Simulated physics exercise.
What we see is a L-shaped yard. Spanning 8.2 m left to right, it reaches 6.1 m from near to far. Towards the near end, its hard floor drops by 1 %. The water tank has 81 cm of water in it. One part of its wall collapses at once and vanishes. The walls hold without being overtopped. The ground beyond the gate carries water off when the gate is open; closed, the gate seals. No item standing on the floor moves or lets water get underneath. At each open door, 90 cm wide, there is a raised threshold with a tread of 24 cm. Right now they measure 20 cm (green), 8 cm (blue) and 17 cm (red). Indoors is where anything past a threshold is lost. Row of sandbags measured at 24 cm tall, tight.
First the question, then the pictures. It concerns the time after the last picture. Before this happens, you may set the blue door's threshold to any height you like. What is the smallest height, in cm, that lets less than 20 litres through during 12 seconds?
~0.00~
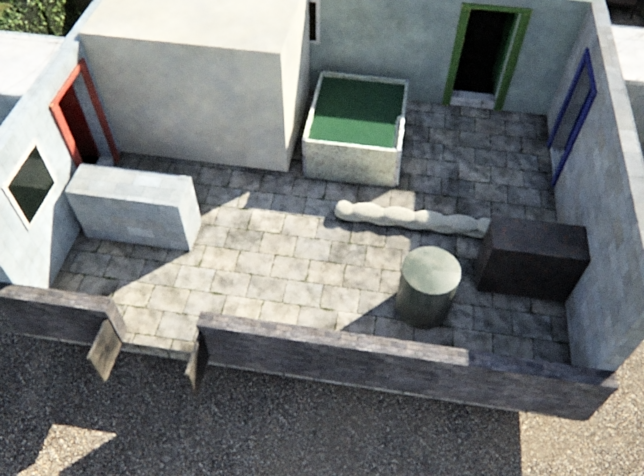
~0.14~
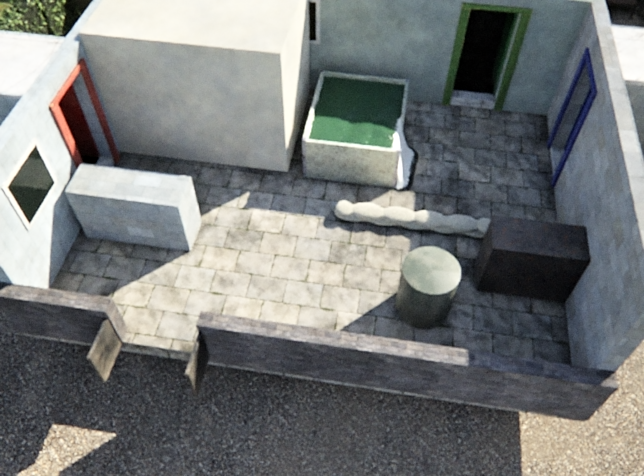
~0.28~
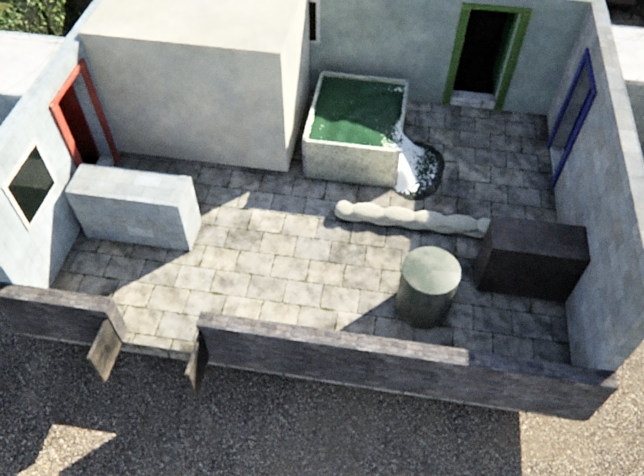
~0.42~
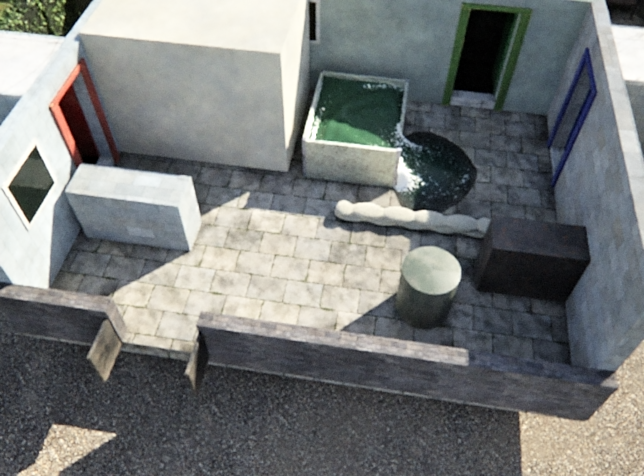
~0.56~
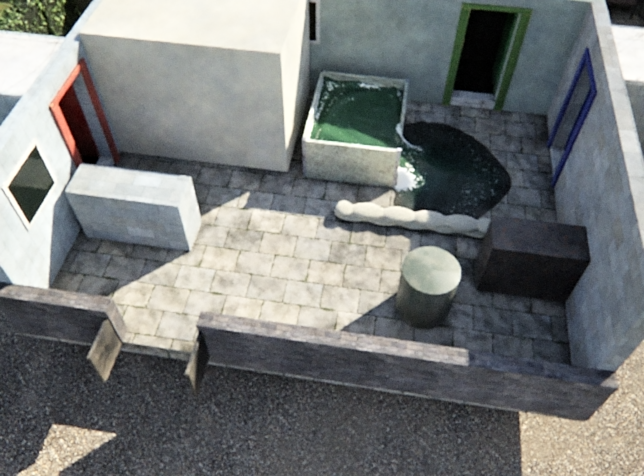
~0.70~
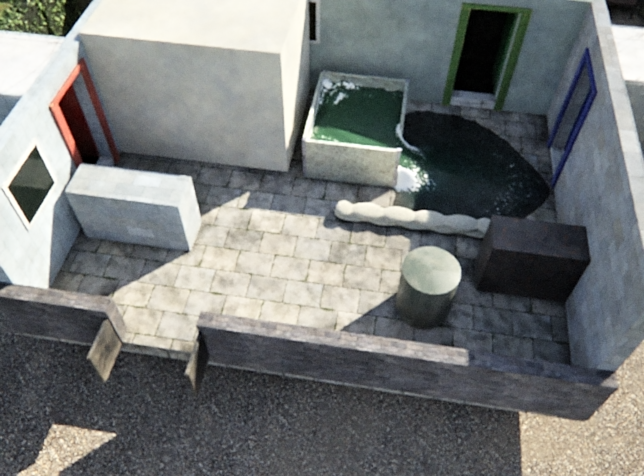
About 25 cm.
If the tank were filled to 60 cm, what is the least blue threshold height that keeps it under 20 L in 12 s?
You'd need a step of close to 17 cm.
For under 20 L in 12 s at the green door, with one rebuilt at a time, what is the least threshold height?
Green door, minimum about 7.5 cm.
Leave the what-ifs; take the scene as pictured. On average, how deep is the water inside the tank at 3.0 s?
Roughly 30 cm.
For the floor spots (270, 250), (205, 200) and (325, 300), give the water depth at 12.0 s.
First 3, then 2, then 2 cm.
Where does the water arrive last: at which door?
Red.
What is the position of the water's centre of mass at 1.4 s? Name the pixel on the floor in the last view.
Around (402, 160).
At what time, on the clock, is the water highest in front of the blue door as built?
Peak time: Around 2.2 s.
After 1.4 s water covers 25 % of the floor, deepest (46 cm) near (553, 229); 19 cm at the blue door, 39 litres in over its 8 cm threshold.
After 3.0 s water covers 30 % of the floor, deepest (34 cm) near (553, 229); 22 cm at the blue door, 216 litres in over its 8 cm threshold.
After 12.0 s water covers 80 % of the floor, deepest (12 cm) near (429, 213); 9 cm at the blue door, 361 litres in over its 8 cm threshold.
At the blue door as built, the water arrived by 0.9 s and peaked near 27 cm at 2.2 s.
With a threshold of 22.5 cm, 37 litres would have come in within the 12 s; with 31 cm, 2 litres. So under 20 litres takes about 25 cm.
